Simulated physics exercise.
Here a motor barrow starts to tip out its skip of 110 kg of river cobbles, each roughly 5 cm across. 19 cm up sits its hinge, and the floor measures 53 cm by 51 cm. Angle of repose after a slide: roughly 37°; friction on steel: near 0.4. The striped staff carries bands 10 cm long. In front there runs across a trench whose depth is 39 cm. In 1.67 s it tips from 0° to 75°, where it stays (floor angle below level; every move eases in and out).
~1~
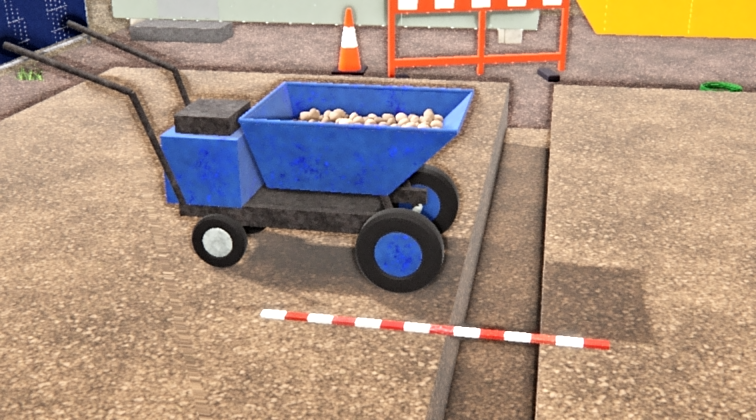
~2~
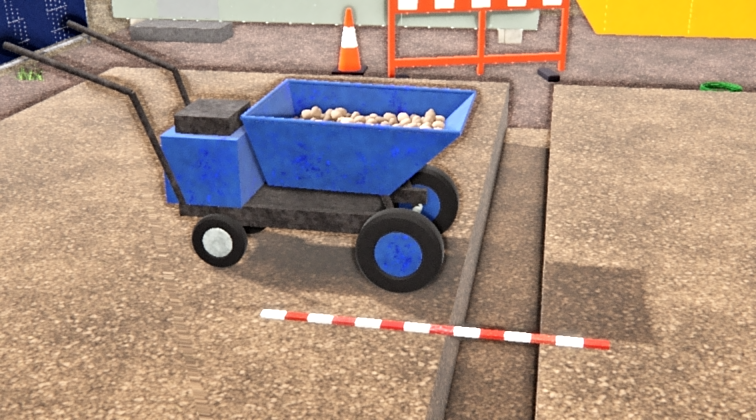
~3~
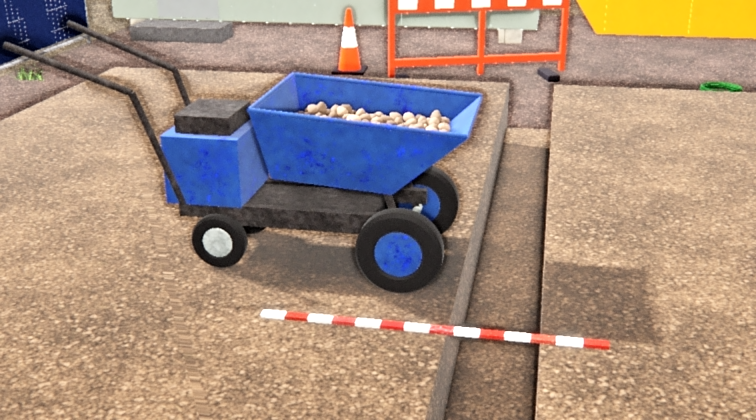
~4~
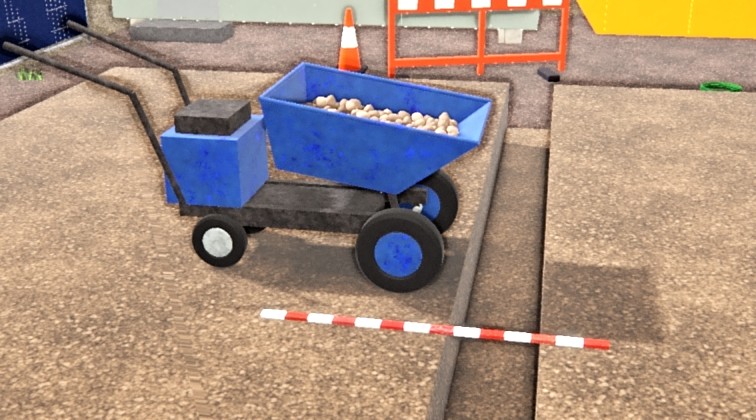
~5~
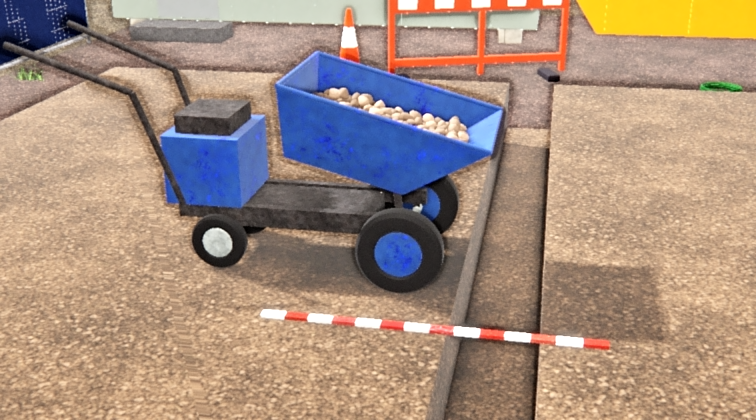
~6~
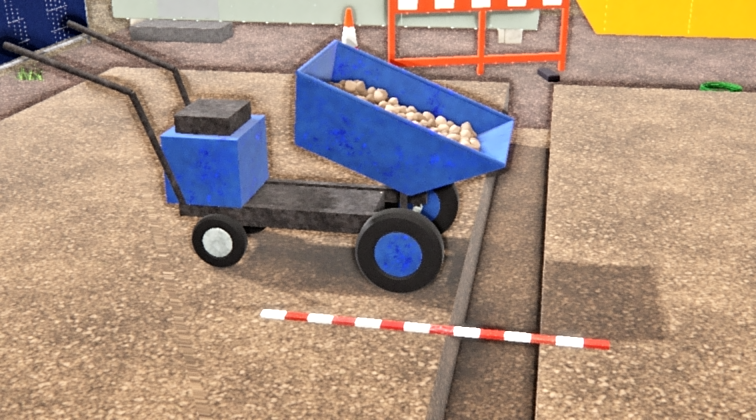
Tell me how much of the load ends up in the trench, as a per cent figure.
Some 7 per cent ends up in the trench.
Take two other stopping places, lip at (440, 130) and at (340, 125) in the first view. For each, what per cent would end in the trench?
From the first spot near 40, from the second near 80 per cent.
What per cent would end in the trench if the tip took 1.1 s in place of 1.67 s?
Around 5 per cent would end in the trench.
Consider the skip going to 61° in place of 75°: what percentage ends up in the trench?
Expect roughly 30 per cent.
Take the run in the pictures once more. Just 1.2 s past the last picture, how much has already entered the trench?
I'd put it near 0 per cent.
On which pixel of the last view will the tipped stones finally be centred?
Their centre sits close to (601, 273).
Then, 0.6 s after the last picture the floor is at 63°, 99 % in the skip, 1 % past the trench; the foremost stones are at (553, 234).
Then, 1.2 s after the last picture the floor is at 75°, 41 % in the skip, 1 % in the trench, 58 % past the trench; the foremost stones are at (697, 280).
Then, 1.5 s after the last picture the floor is at 75°, 18 % in the skip, 4 % in the trench, 78 % past the trench; the foremost stones are past the picture's edge.
Then, 3.5 s after the last picture the floor is at 75°, 15 % in the skip, 7 % in the trench, 78 % past the trench; the foremost stones are past the picture's edge.
